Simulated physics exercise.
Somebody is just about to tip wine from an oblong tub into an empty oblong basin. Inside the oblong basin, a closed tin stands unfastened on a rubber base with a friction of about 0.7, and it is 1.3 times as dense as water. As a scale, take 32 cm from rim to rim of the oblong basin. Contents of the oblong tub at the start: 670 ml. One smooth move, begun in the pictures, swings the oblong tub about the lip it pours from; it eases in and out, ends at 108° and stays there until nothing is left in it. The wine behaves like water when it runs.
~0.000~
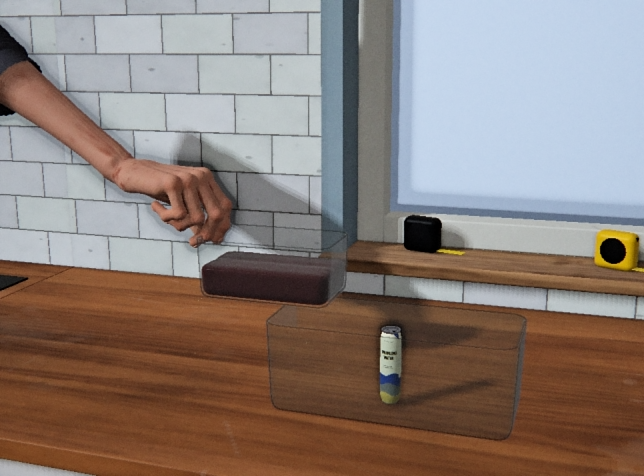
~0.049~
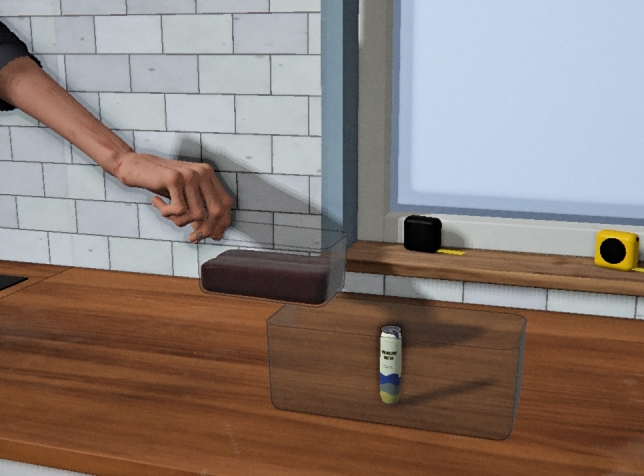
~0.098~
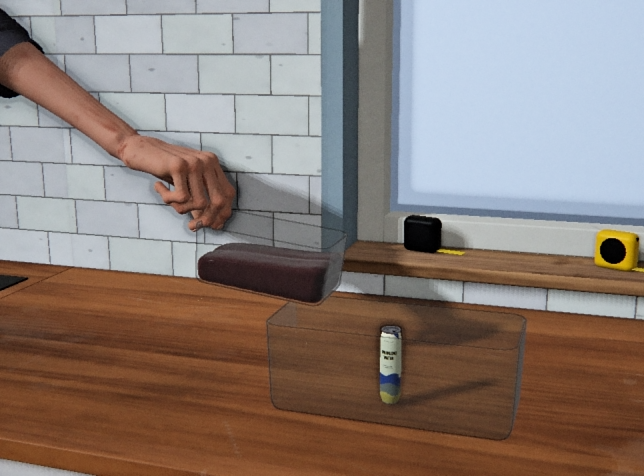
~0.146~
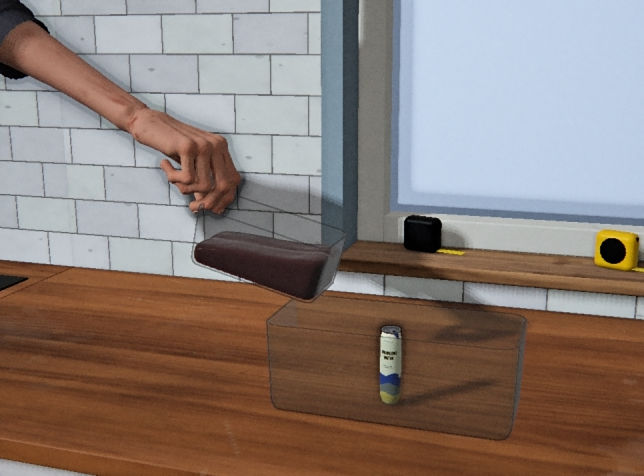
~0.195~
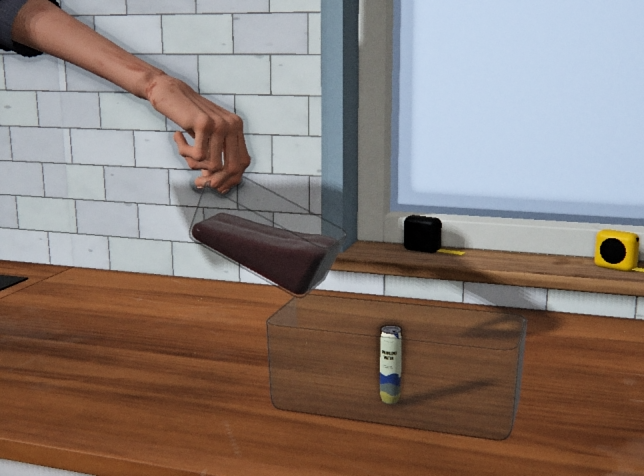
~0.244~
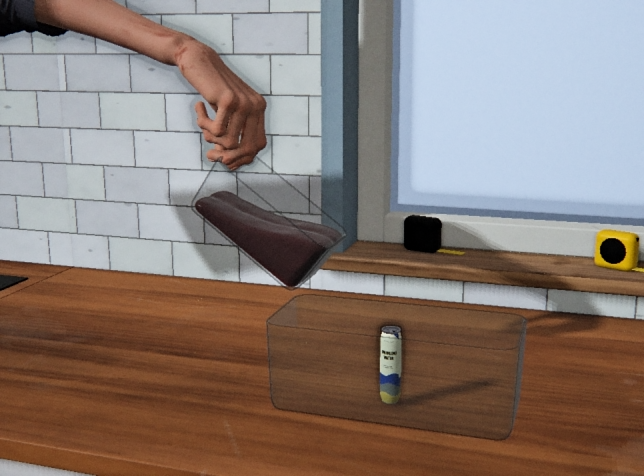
A hand tilts a clear oblong tub of dark wine steeply down to the right.
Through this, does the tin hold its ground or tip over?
My bet is it will last.
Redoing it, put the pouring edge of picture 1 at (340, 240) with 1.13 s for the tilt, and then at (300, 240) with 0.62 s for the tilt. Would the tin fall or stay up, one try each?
First it stays on its base; then it tips over.
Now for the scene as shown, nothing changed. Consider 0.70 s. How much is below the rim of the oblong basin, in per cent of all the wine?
88 %, more or less.
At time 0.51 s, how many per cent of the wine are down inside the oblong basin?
Close to 10 in a hundred.
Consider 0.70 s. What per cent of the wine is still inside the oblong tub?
Close to 2 in a hundred.
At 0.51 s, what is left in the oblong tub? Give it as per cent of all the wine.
Still held: Roughly 30 % of the total.
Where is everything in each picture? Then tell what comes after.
In the first frame, tilt 0°; pouring edge (339, 242); surface from (216, 258) to (338, 268); the oblong basin's rim runs from (282, 309) to (522, 334); the tin's top is at (391, 333).
In the second frame, tilt 2°; pouring edge (339, 242); surface from (215, 256) to (337, 266).
In the third frame, tilt 7°; pouring edge (339, 242); surface from (213, 250) to (336, 261).
In the fourth frame, tilt 14°; pouring edge (338, 243); surface from (209, 237) to (335, 254).
In the fifth frame, tilt 24°; pouring edge (338, 243); surface from (208, 219) to (334, 246).
In the sixth frame, tilt 36°; pouring edge (337, 243); surface from (208, 196) to (337, 237).
After 0.51 s the tilt is 99° and 29 per cent is still to pour; the tin stands where it began.
After 0.70 s the tilt is 108° and 2 per cent is still to pour; the tin stands where it began.
After 0.90 s the tilt is 108° and 1 per cent is still to pour; the tin stands where it began.
After 1.12 s the tilt is 108° and 1 per cent is still to pour; the tin stands where it began.
In the end the tin stands where it began.
